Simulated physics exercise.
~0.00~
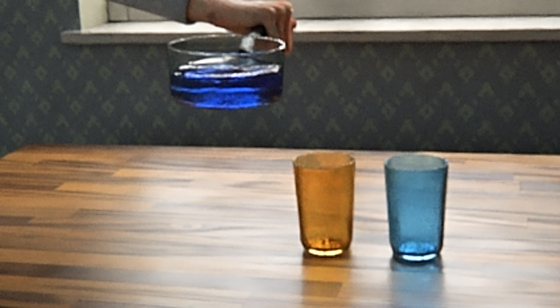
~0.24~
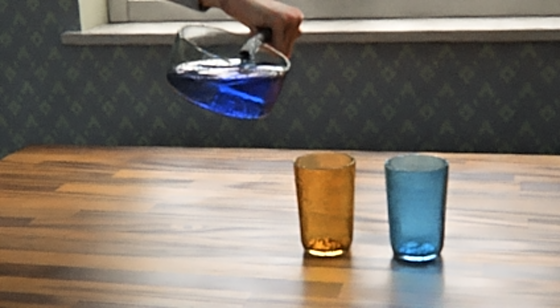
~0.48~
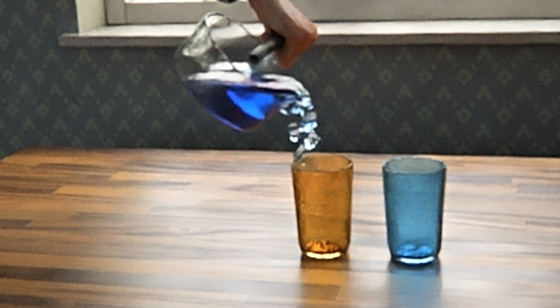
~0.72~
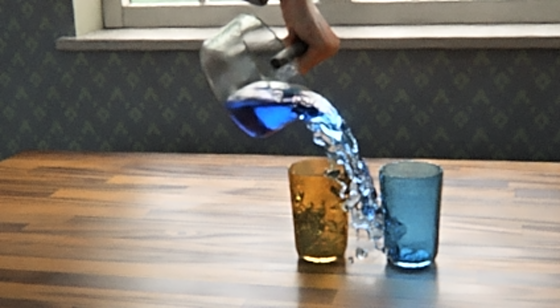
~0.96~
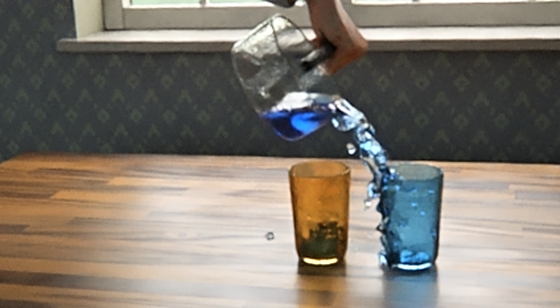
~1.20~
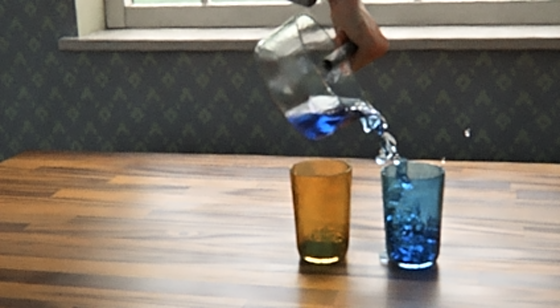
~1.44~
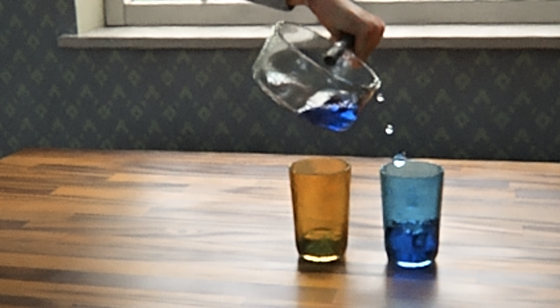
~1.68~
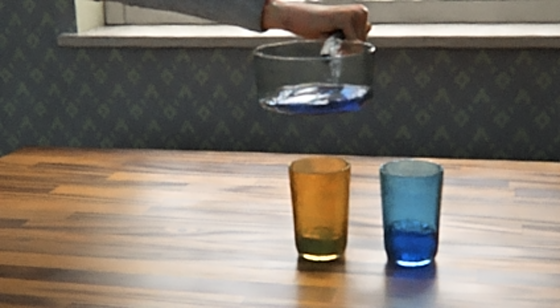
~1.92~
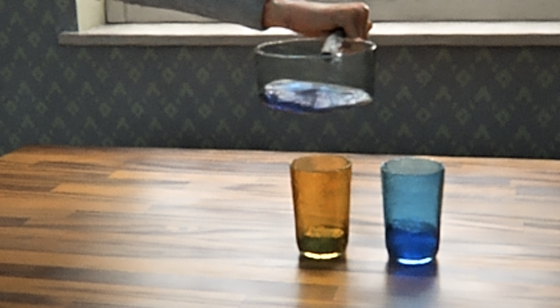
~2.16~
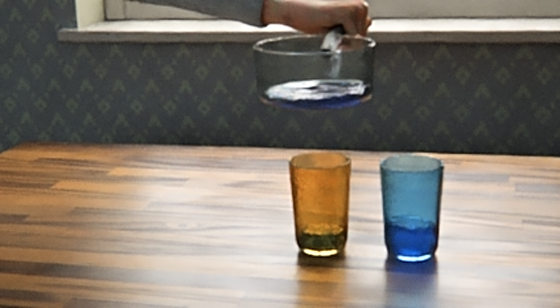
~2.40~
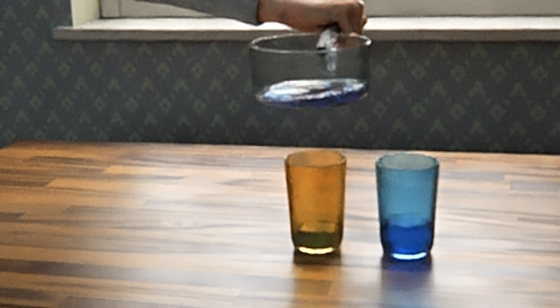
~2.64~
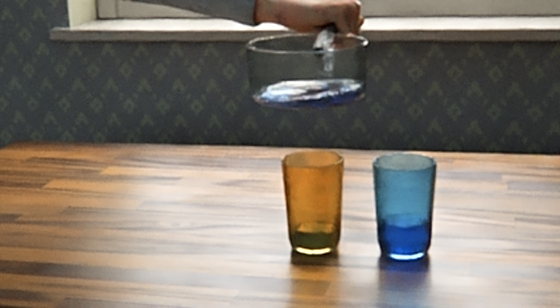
On a striped wooden table beneath a window, an empty amber tumbler stands to the left of an empty blue one, while a hand holds a clear glass pot of blue liquid above them. The hand tips the pot to the right, and a stream begins falling toward the amber tumbler. Still tilted, the pot moves right, and the stream crosses the gap, splashing between the tumblers, before running into the blue one. The hand levels the pot as last drops fall. It ends held above the tumblers with some liquid left, the amber one holding a little and the blue one more.
